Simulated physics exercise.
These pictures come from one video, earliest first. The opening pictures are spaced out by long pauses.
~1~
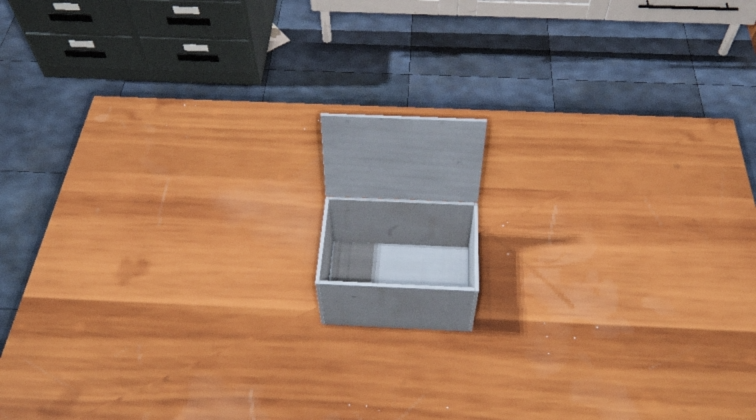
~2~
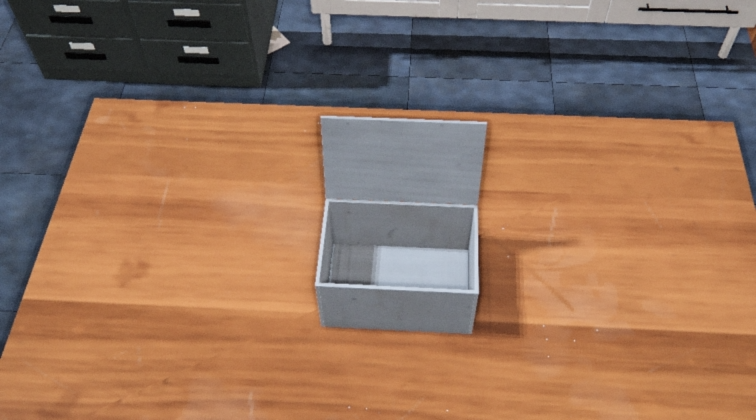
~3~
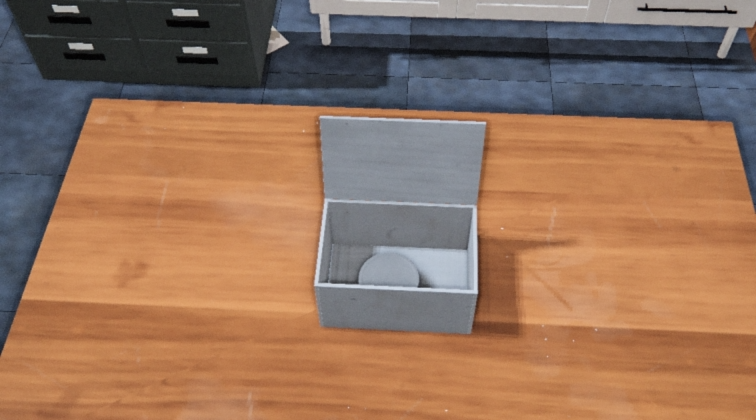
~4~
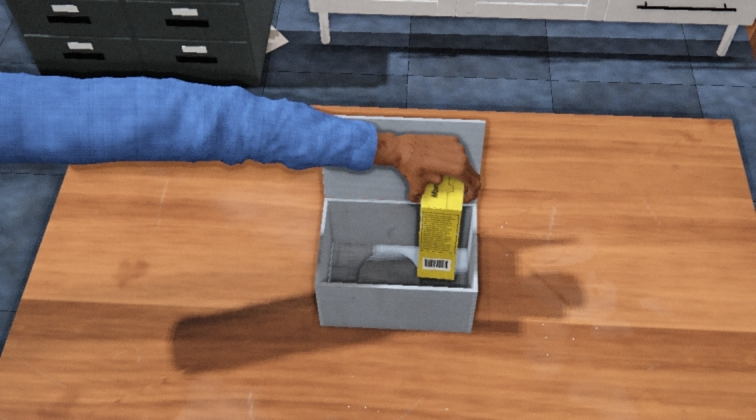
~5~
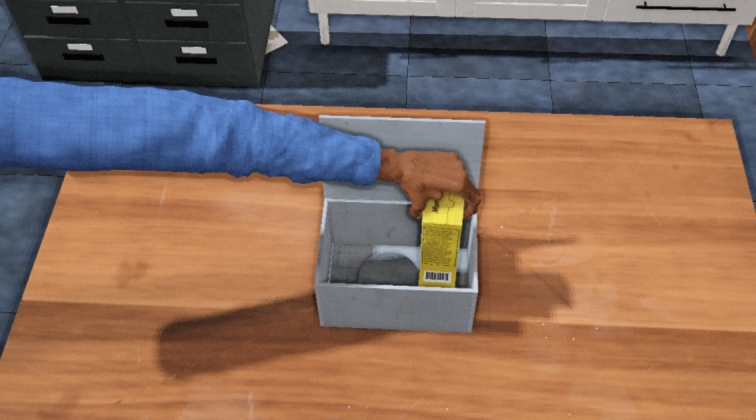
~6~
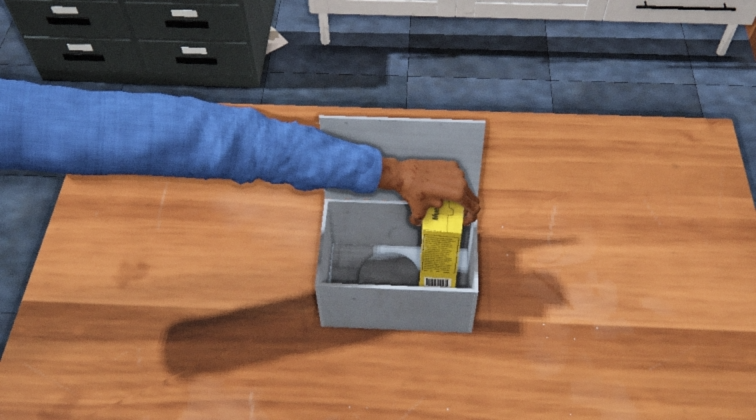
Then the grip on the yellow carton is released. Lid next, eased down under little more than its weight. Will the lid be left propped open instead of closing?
Yes, it stays propped open.
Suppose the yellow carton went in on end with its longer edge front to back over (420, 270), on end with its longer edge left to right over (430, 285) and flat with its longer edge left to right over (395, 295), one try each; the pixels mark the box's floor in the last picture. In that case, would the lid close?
With the first placement it doesn't close, with the second it doesn't close, and with the third it closes properly.
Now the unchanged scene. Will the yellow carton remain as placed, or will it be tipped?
Looking at the last picture, the yellow carton is left as set.
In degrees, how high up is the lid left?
About 45° above the rim.
Then, 1.10 s after the last picture, lid starting down; yellow carton slid about its own width near (439, 264).
Then, 1.50 s after the last picture, lid 66° above the rim; yellow carton slid about its own width near (439, 264).
At rest, lid 46° above the rim; moved from the start, yellow carton; grey tub in place. Seen from the same camera at the end, yellow carton near (439, 264).
